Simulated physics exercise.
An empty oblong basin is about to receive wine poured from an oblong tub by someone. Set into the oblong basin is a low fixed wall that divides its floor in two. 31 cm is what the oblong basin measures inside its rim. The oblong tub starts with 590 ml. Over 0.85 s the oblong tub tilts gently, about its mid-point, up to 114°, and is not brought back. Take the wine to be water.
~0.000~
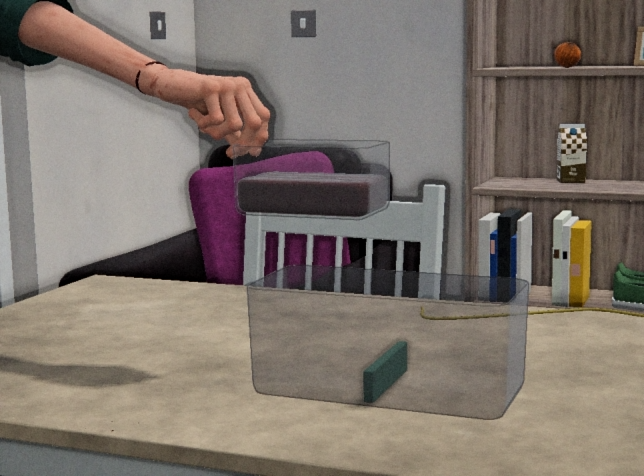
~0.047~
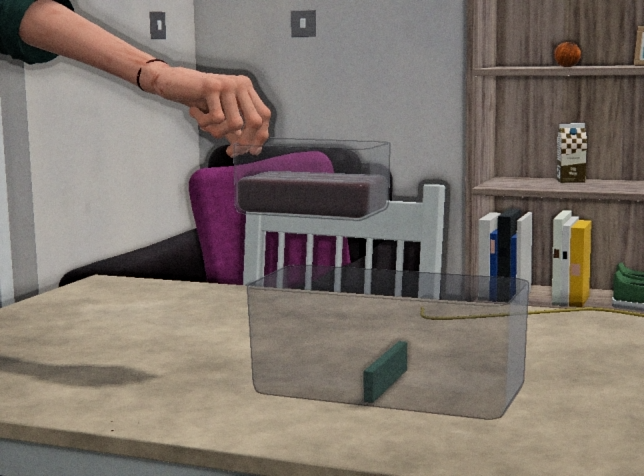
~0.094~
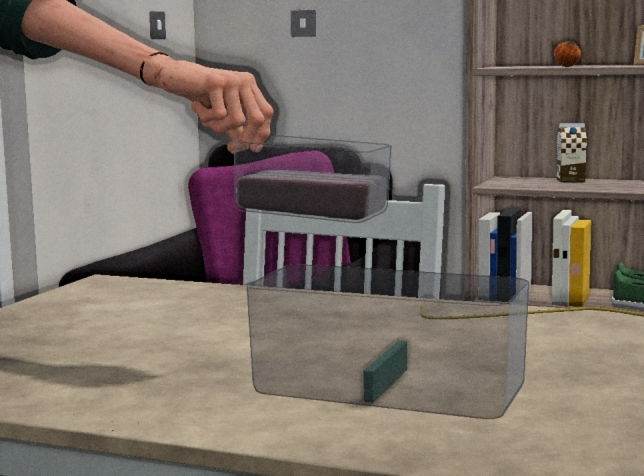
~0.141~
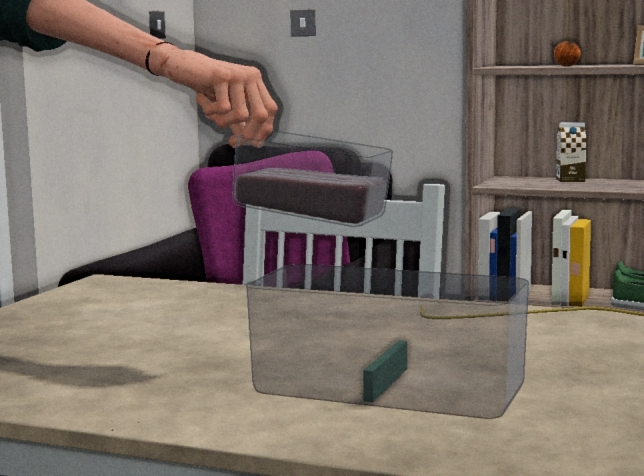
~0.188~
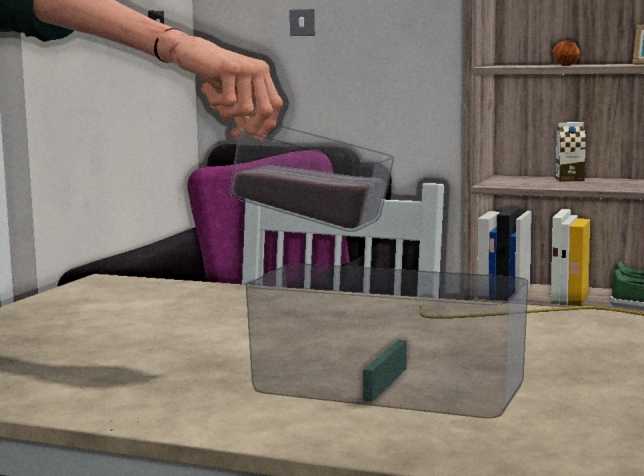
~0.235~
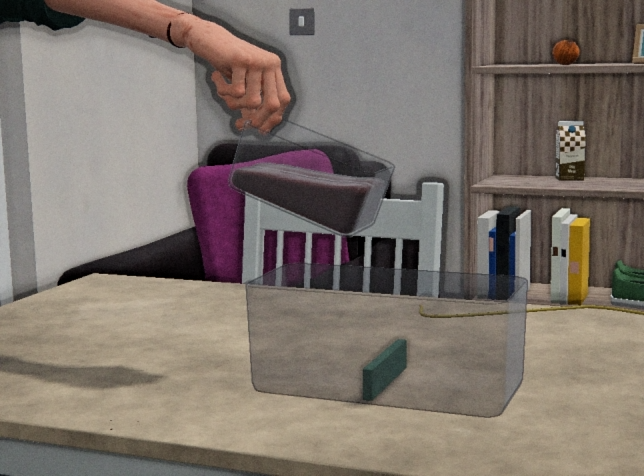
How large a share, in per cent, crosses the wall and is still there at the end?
A share of about 64 per cent.
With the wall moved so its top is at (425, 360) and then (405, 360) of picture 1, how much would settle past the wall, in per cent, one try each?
First try about 30 %, second try about 50 %.
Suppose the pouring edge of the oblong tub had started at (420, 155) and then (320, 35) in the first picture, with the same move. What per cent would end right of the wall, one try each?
I'd say 90 percent on the first go, 40 percent on the next.
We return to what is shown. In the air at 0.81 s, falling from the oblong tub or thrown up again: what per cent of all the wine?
Something like 6 per cent is in the air then.
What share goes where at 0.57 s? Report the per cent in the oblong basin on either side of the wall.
I'd say some 0 in a hundred on the left and 26 on the right.
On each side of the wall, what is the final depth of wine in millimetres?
Left 10 mm, right 20 mm.
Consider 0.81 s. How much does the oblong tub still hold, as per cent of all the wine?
I'd estimate some 9 per cent.
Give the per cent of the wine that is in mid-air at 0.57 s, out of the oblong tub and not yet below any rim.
Some 40 per cent.
After 0.57 s the tilt is 86° and 35 per cent is still to pour, 0 is left of the wall and 25 right of it.
After 0.81 s the tilt is 114° and 9 per cent is still to pour, 21 is left of the wall and 64 right of it.
After 1.07 s the tilt is 114° and 0 per cent is still to pour, 36 is left of the wall and 64 right of it.
After 1.35 s the tilt is 114° and 0 per cent is still to pour, 35 is left of the wall and 64 right of it.
In the end 35 per cent lies left of the wall, 64 right of it and 1 outside.
